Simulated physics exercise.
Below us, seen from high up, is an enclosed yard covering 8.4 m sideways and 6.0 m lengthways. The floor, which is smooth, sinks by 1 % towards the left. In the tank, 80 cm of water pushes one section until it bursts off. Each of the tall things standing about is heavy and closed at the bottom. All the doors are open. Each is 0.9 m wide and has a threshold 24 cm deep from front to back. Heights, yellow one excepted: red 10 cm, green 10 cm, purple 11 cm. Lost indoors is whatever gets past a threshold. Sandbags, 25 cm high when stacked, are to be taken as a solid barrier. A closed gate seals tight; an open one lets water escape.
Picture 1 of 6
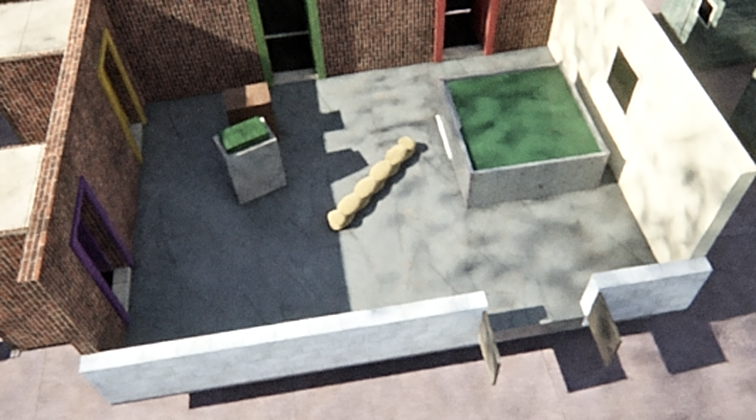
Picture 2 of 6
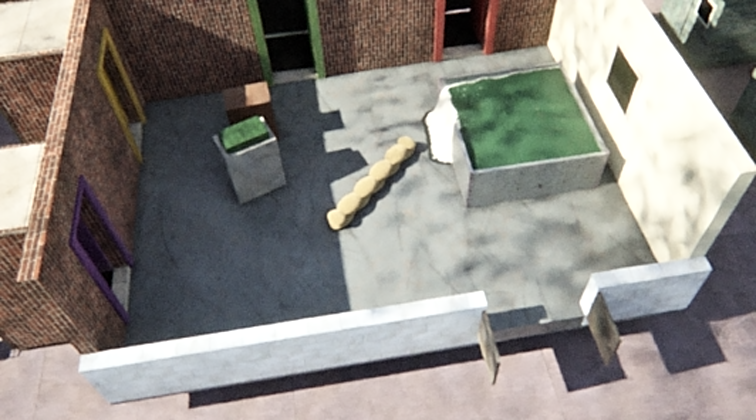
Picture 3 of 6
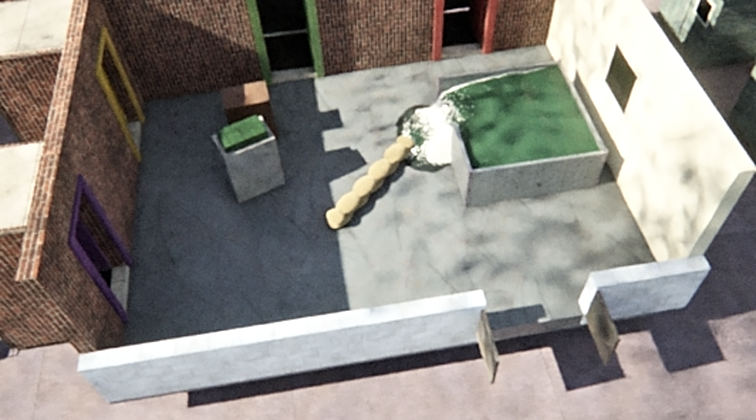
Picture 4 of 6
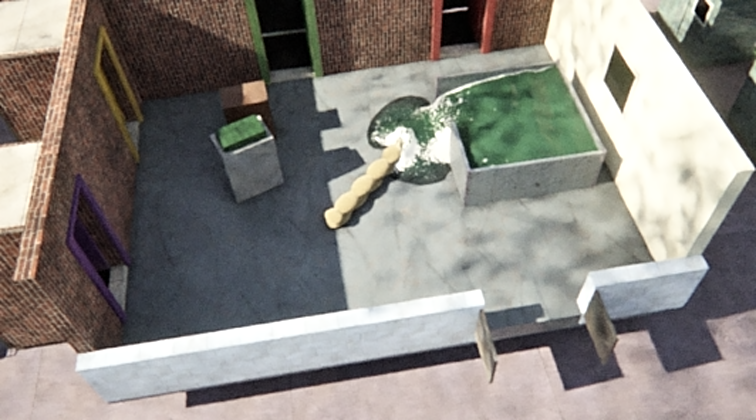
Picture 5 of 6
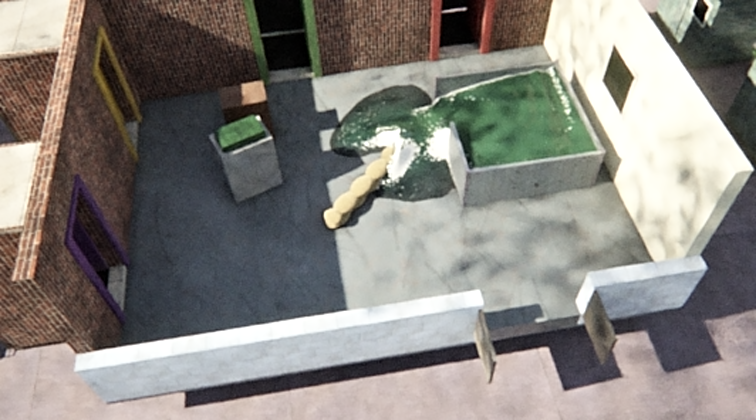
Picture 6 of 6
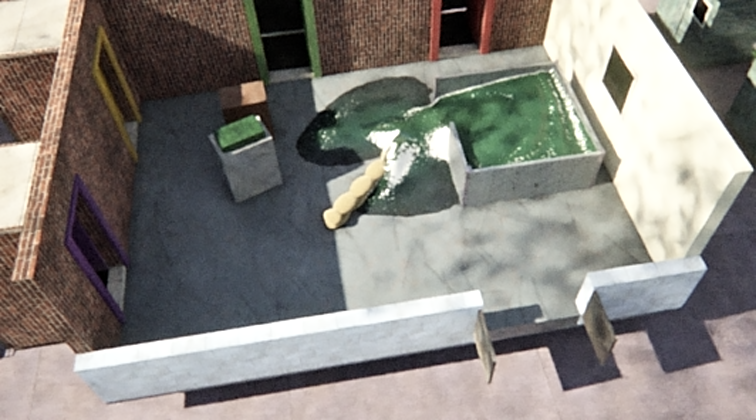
In a walled yard with brick walls and open doors, green water burst from the left side of a large tank, poured around a knobbly tan barrier and spread leftward across the grey floor.
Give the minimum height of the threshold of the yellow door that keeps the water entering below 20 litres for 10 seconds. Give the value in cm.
Minimum height: About 25 cm.
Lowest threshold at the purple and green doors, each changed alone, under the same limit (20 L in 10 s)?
Close to 14.0 cm (purple) and close to 19 cm (green).
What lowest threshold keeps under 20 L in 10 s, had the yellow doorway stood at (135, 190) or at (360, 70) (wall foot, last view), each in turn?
About 13.5 cm for the first and 14.5 cm for the second.
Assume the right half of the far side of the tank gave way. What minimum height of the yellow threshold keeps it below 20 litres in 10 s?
It should stand roughly 19 cm high.
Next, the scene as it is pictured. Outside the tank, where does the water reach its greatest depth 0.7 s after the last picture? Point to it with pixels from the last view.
(408, 143).
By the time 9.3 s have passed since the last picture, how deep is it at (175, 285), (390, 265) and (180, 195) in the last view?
Depths in order: 13 / 7 / 8 cm.
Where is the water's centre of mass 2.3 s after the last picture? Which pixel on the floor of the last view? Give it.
Near (394, 155).
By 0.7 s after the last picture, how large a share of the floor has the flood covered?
Close to 30 per cent is wet.
Then, 0.7 s after the last picture water covers 30 % of the floor, deepest (50 cm) near (408, 143); it has not reached the yellow door.
Then, 2.3 s after the last picture water covers 65 % of the floor, deepest (40 cm) near (150, 102); 28 cm at the yellow door, 40 litres in over its 9 cm threshold.
Then, 9.3 s after the last picture water covers 90 % of the floor, deepest (16 cm) near (130, 239); 14 cm at the yellow door, 384 litres in over its 9 cm threshold.
At the yellow door as built, the water peaked near 29 cm, 2.5 s after the last picture.
Run again over the same 10 s with other heights there, 62 litres in over 20.5 cm, 11 litres over 27.5 cm. The limit of 20 litres is kept from about 25 cm up.
